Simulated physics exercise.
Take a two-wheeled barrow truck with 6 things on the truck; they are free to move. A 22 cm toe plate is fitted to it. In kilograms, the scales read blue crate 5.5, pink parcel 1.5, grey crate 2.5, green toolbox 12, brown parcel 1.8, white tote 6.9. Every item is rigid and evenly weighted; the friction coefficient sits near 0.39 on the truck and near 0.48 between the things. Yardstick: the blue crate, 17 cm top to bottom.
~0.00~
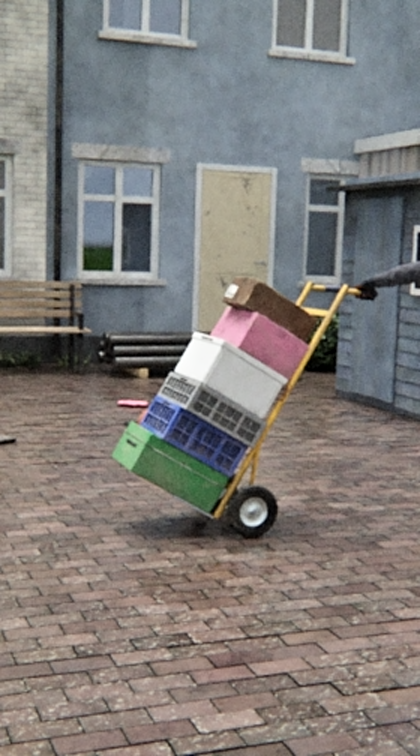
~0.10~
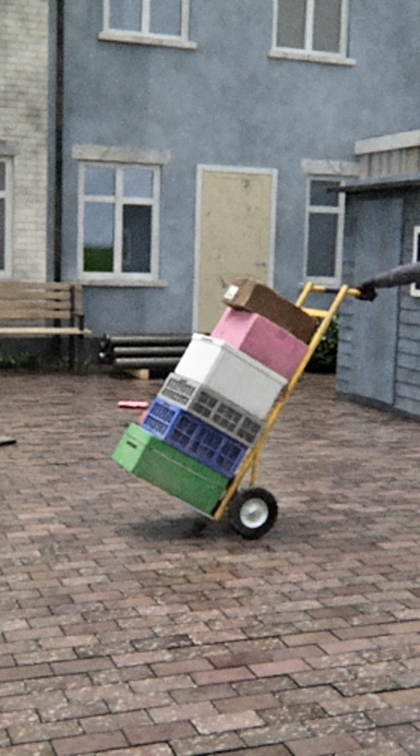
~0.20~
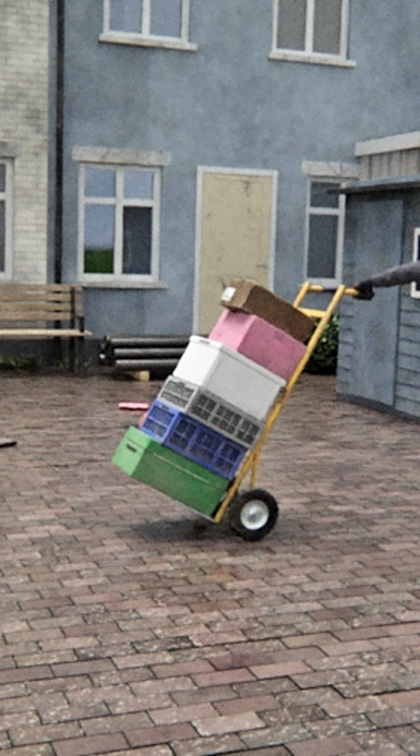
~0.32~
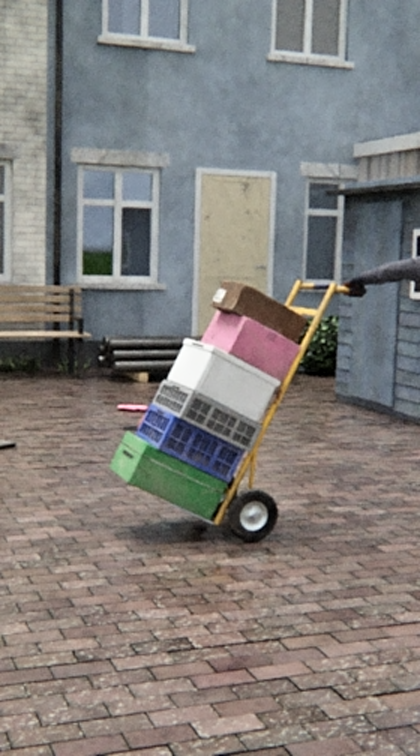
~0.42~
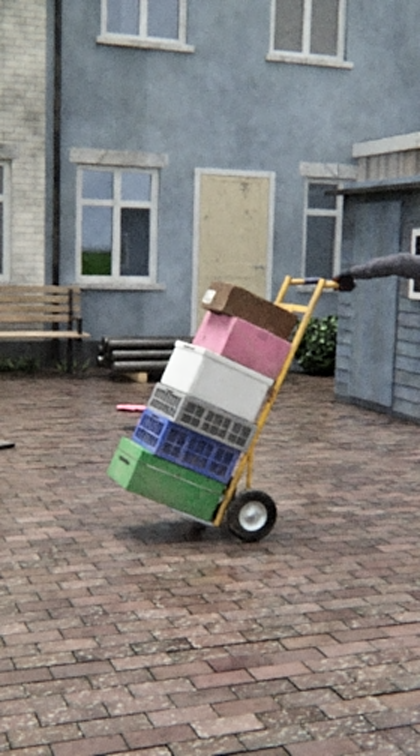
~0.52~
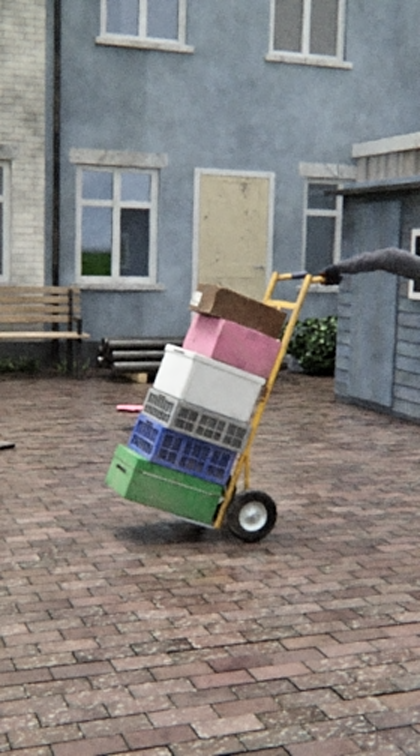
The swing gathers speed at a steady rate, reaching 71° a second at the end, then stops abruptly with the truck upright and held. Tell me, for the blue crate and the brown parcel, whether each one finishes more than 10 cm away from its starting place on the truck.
As I see it, blue crate: Within the limit; brown parcel: Past the limit.
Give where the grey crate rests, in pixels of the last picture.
Roughly at (159, 441) in the last picture.
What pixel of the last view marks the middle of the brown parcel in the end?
It comes to rest near (135, 324).
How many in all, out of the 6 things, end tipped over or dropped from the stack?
Count: 0.
Around 0.92 s, truck upright; brown parcel shifted 5 cm near (164, 323); pink parcel shifted 4 cm; white tote shifted 3 cm.
Around 1.02 s, truck upright; brown parcel tipped 3° against what carries it near (147, 324); blue crate shifted 2 cm near (161, 473); pink parcel shifted 10 cm.
Finally (1.5 s), not toppled but over 10 cm from the start, pink parcel and brown parcel; the other 4 still in place (within 10 cm). In the last view, blue crate near (161, 473), brown parcel near (135, 324).
